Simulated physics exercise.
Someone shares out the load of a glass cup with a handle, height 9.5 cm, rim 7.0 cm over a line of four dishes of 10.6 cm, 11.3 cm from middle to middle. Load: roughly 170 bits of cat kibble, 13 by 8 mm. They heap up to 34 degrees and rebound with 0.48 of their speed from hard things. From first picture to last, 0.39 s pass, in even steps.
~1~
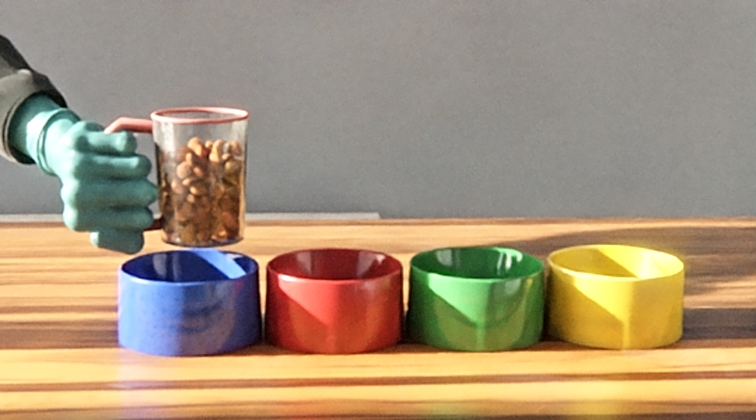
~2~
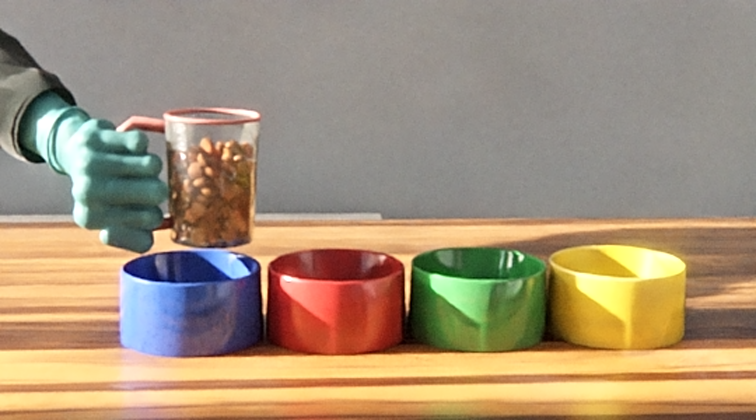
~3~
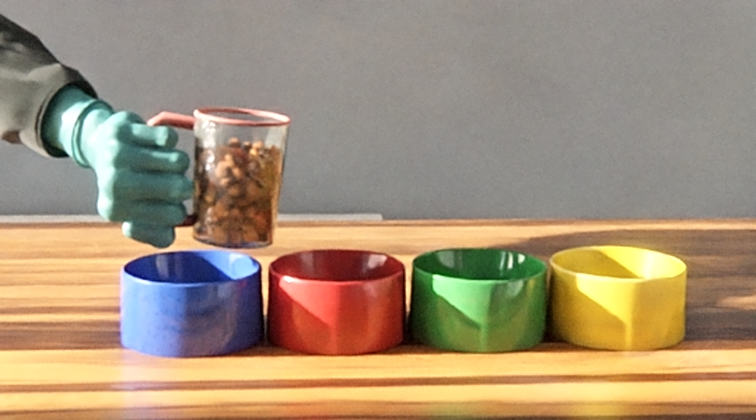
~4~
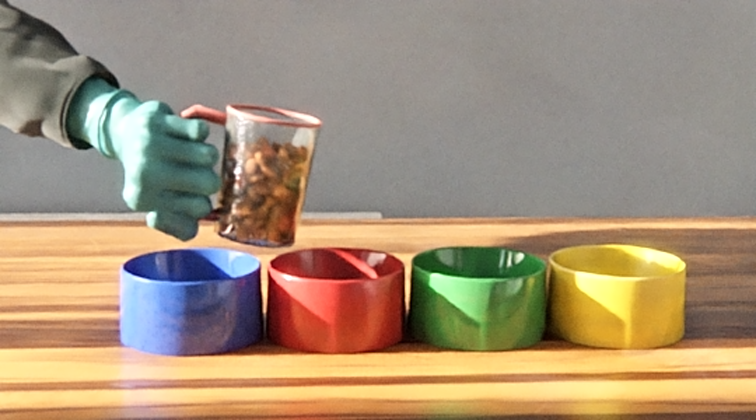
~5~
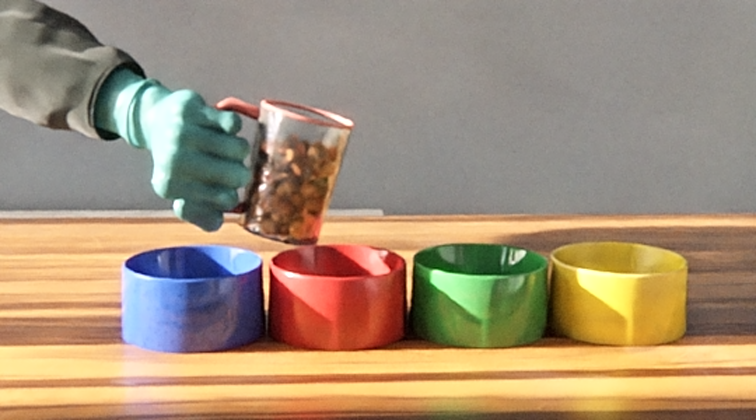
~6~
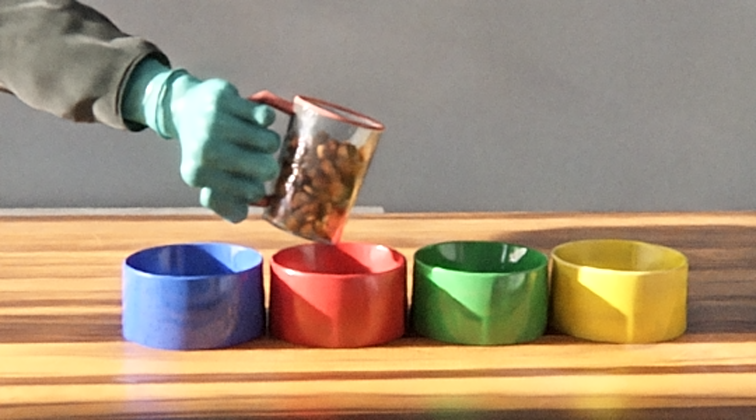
A hand in a green glove held a clear cup of brown kibble above the blue dish, then moved it right over the red dish, gradually tilting it to the right, with green and yellow dishes alongside.
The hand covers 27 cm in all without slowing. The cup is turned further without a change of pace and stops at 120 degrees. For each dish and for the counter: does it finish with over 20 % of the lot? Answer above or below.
Red below, blue below, green below, yellow above, counter below.
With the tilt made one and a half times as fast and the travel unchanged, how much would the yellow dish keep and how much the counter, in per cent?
Yellow 100; counter 0.
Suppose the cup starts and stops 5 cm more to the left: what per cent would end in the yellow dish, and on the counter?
Then: Yellow 20, counter 20.
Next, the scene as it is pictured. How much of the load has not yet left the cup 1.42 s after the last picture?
Some 100 per cent of the load.
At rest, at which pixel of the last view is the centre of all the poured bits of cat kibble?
Around (617, 300).
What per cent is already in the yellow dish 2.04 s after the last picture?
About 75 per cent by then.
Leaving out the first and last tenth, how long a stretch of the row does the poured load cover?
Roughly 6 cm.
Then, 0.85 s after the last picture, tilt 66 degrees; cup holds 100 %.
Then, 1.42 s after the last picture, tilt 97 degrees; cup holds 100 %.
Then, 2.04 s after the last picture, tilt 120 degrees; cup holds 25 %, yellow 75 %.
In the end, red 0 %, blue 0 %, green 0 %, yellow 100 %, counter 0 %.
